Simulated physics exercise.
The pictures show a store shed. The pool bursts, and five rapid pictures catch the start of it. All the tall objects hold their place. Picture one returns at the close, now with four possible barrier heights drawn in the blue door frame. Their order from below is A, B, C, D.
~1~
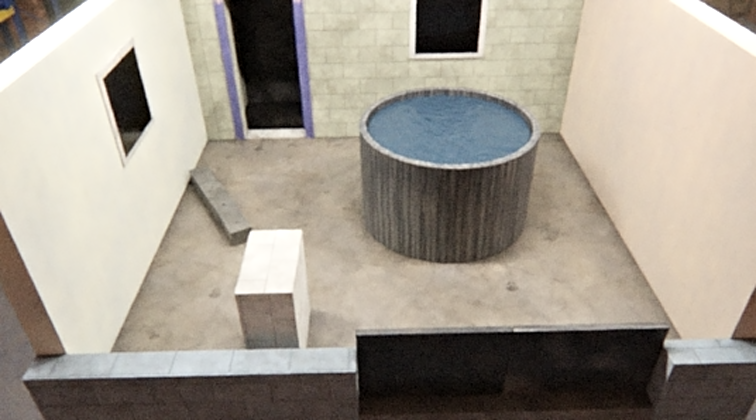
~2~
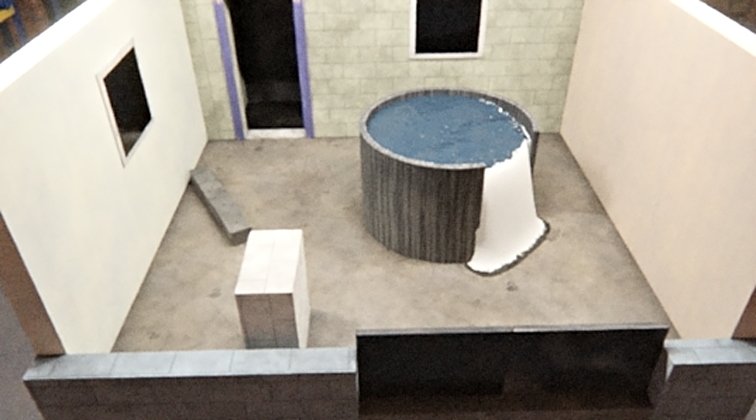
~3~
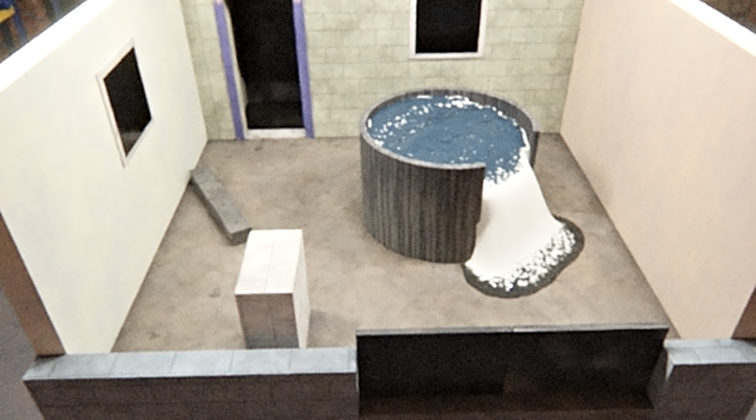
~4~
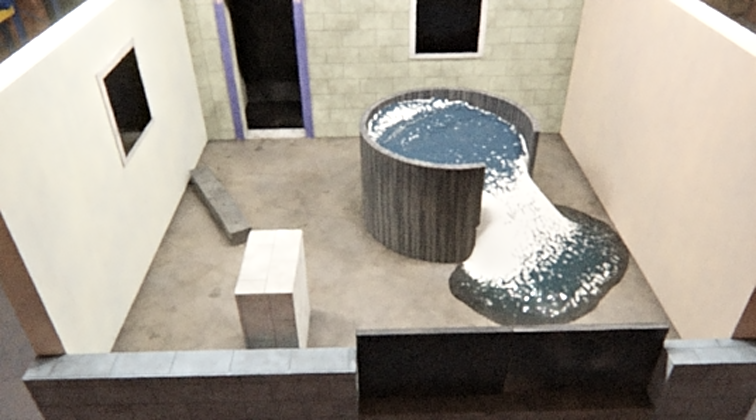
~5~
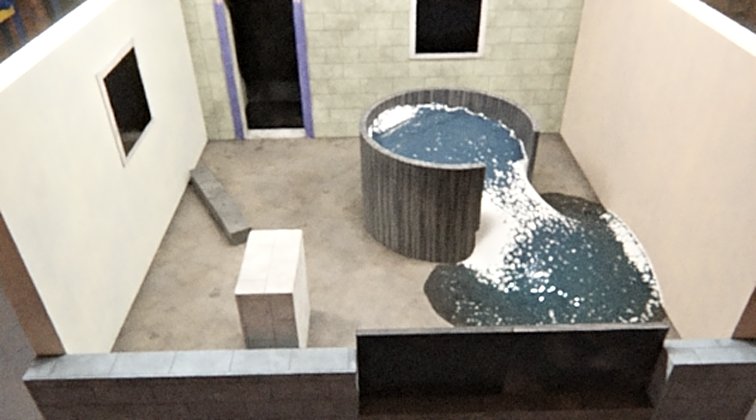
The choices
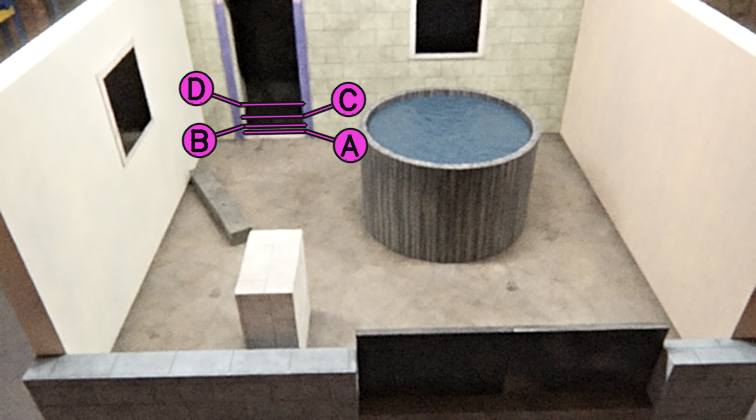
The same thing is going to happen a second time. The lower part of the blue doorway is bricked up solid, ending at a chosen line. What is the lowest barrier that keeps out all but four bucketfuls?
Use height B.
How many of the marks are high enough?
Three of them.
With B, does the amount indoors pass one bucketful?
No.
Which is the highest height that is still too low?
A.
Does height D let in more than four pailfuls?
No.
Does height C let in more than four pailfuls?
No, that is safe.
In magenta, A at (275, 131); B at (274, 125); C at (273, 116); D at (271, 104); from the bottom up A, B, C, D.
Choosing A, some 15 bucketfuls get in.
Choosing B, a splash gets over, under a bucket.
Choosing C, nothing gets over.
Choosing D, nothing gets over.
